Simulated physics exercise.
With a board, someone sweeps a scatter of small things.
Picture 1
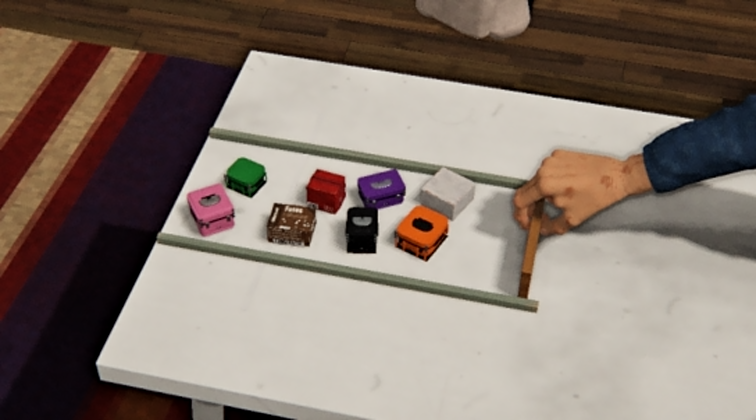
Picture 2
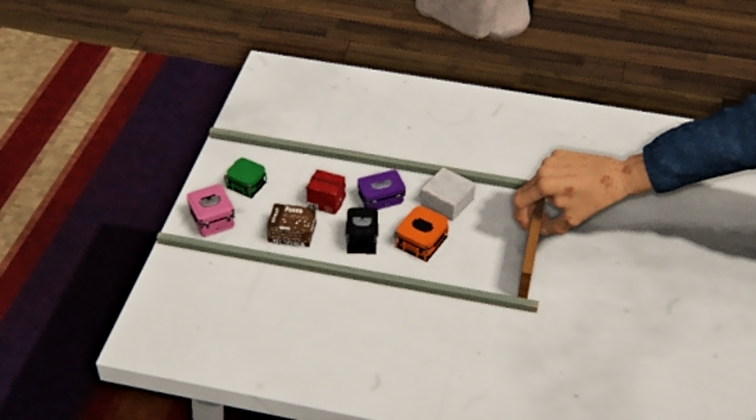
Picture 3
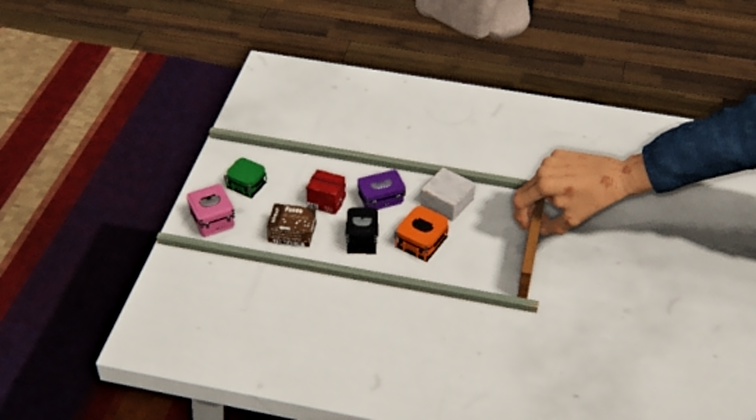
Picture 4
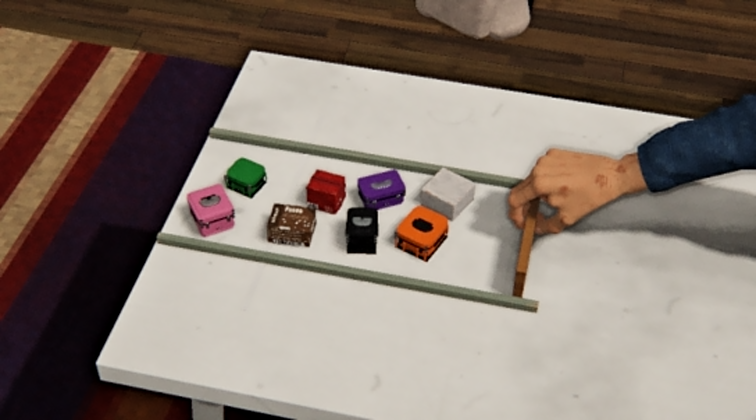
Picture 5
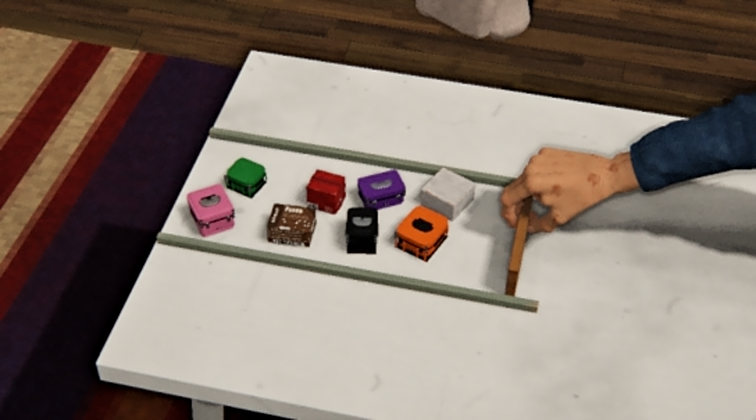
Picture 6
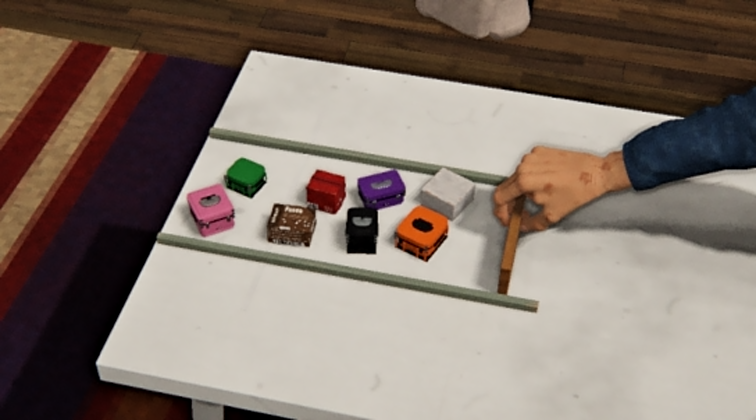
A hand in a dark blue sleeve reaches in from the right over a white table, seen from above at an angle, with a striped rug and wooden floor behind. Between two thin grey-green strips sit small green, pink, red, brown, purple, black, white and orange cases and blocks. The hand holds an upright brown board, then slides it slightly left towards them, while they and the camera stay still.
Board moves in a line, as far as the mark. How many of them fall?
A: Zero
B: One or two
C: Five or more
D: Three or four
Answer: B.
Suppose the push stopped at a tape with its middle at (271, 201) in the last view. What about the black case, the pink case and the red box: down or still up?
Well, the black case sits tight, the pink case plunges, and the red box sits tight.
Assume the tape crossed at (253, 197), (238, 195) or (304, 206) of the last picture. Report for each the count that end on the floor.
The three tries give 3, 4 and 1.
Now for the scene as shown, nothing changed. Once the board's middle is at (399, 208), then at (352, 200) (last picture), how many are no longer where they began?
I get 5 at the one place and 7 at the other.
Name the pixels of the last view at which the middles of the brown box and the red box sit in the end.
Brown box at about (189, 209), red box at about (237, 180).
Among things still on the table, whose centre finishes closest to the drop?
Answer: The green case.
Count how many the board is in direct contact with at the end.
It's 2.
Soon after, none off yet; pink case at rest near (211, 211); green case at rest near (246, 178); brown box at rest near (292, 225).
At rest, the number that fall off is one or two; fallen, pink case.
